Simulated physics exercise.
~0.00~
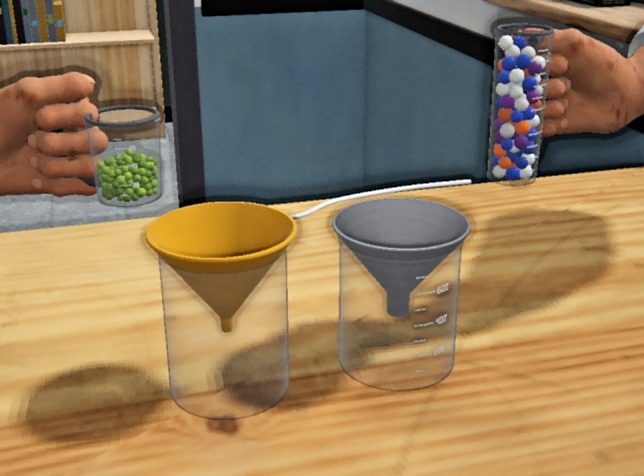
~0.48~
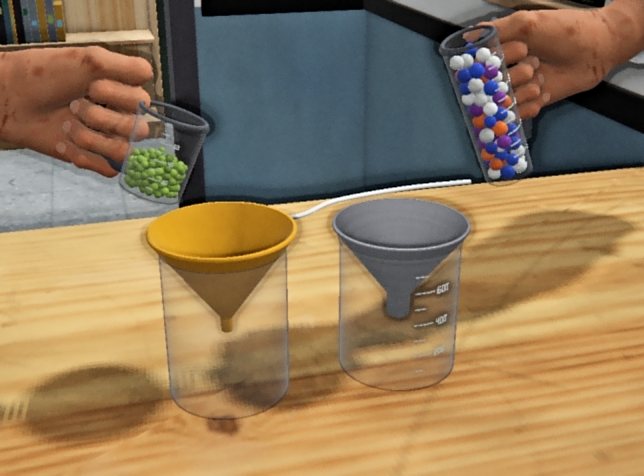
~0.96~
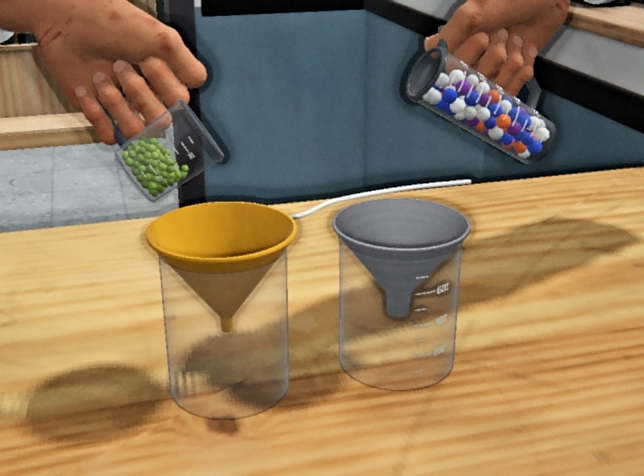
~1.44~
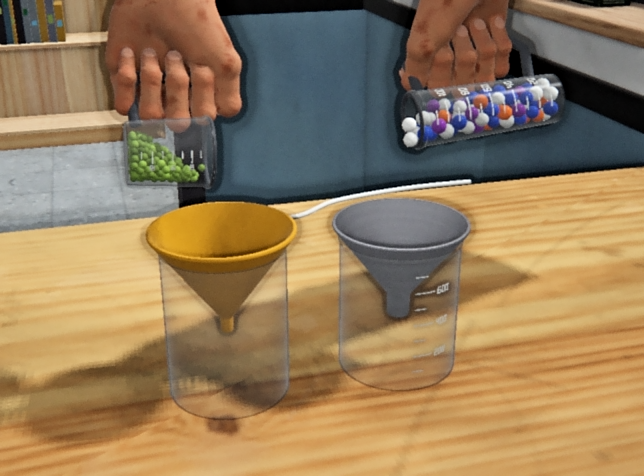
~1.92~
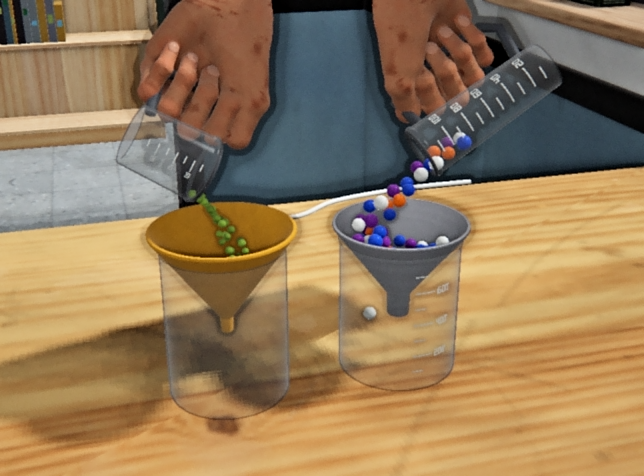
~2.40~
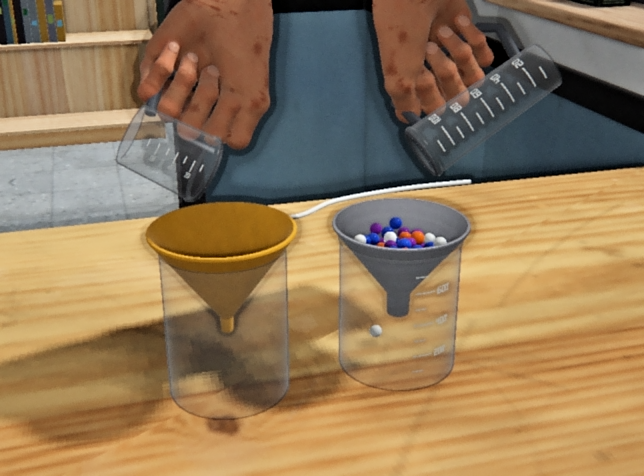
The video shows two hands tipping small green balls into a yellow funnel on the left and larger multicolored balls into a gray funnel on the right, each set in a clear jar. The left jar stays empty, while the colored balls pile up in the gray funnel with hardly any below.
